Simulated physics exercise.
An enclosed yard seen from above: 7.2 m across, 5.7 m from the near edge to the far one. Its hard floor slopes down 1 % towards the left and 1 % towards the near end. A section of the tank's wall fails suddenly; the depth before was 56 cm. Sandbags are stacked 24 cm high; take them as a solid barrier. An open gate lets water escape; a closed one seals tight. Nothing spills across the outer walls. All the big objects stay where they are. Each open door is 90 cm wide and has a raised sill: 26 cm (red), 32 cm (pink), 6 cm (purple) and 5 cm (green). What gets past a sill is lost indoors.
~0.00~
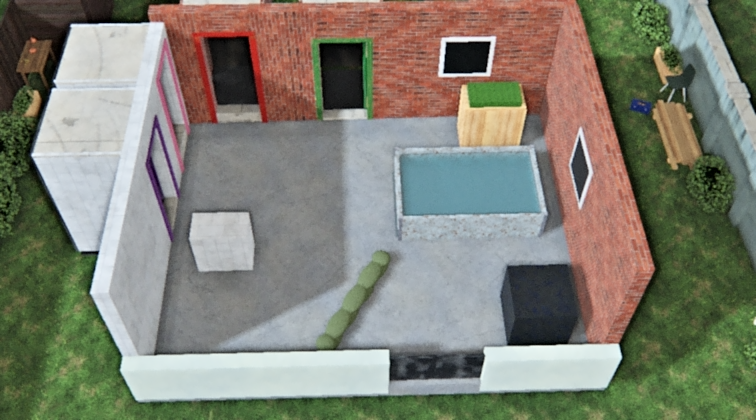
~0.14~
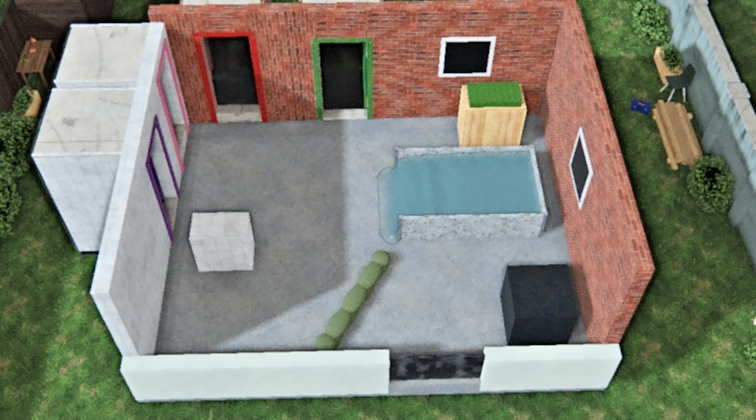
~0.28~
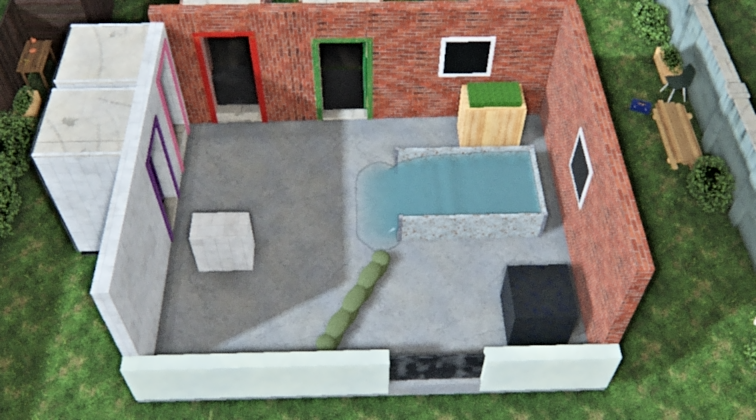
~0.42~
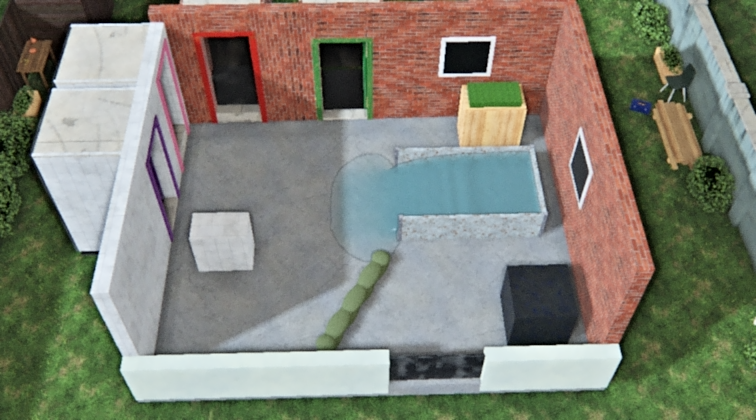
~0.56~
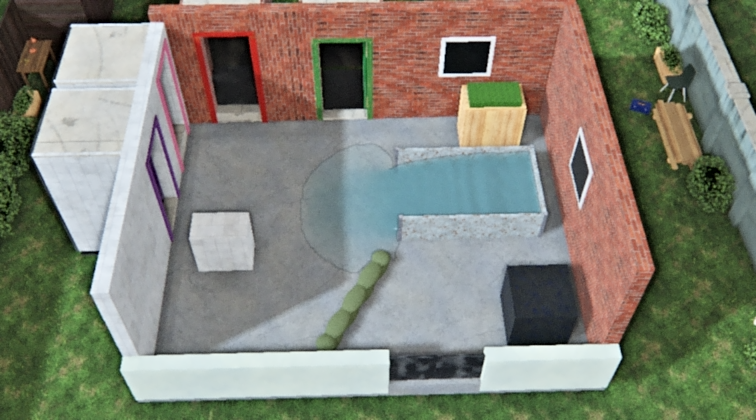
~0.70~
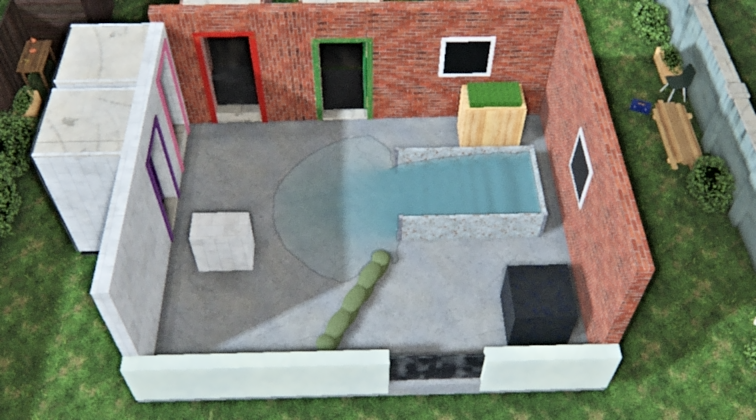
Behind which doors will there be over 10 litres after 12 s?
The water let in: At the red door it does not reach the limit; at the pink door it stays under the limit; at the purple door it passes the limit; at the green door it does not reach the limit.
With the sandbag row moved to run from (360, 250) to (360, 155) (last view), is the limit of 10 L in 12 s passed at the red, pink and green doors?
Then: Red under, pink not over, green past it.
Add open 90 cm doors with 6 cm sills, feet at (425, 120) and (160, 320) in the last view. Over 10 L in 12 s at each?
In turn: Not over, over.
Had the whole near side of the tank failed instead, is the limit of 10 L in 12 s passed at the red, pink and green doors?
Then: Red under, pink not over, green not over.
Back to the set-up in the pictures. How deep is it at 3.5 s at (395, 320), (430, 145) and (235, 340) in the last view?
About 0, 0 and 5 cm.
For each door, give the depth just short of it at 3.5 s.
In cm: Red 18, pink 24, purple 22, green 3.
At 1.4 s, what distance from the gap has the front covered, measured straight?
Roughly 4.2 m.
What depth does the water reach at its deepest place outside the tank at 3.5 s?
Up to some 26 cm.
After 1.4 s water covers 35 % of the floor and is deepest (24 cm) near (388, 221); red door not reached, pink door not reached, purple door 10 cm at the sill, 0 L in, green door 1 cm at the sill, 0 L in.
After 2.2 s water covers 50 % of the floor and is deepest (27 cm) near (260, 248); red door 9 cm at the sill, 0 L in, pink door 18 cm at the sill, 0 L in, purple door 19 cm at the sill, 60 L in, green door 3 cm at the sill, 0 L in.
After 3.5 s water covers 55 % of the floor and is deepest (26 cm) near (151, 379); red door 18 cm at the sill, 0 L in, pink door 24 cm at the sill, 0 L in, purple door 22 cm at the sill, 215 L in, green door 3 cm at the sill, 0 L in.
After 7.0 s water covers 70 % of the floor and is deepest (16 cm) near (296, 375); red door 6 cm at the sill, 0 L in, pink door 8 cm at the sill, 0 L in, purple door 12 cm at the sill, 372 L in, green door 4 cm at the sill, 0 L in.
After 12.0 s water covers 90 % of the floor and is deepest (12 cm) near (151, 379); red door 5 cm at the sill, 0 L in, pink door 8 cm at the sill, 0 L in, purple door 10 cm at the sill, 407 L in, green door 5 cm at the sill, 0 L in.
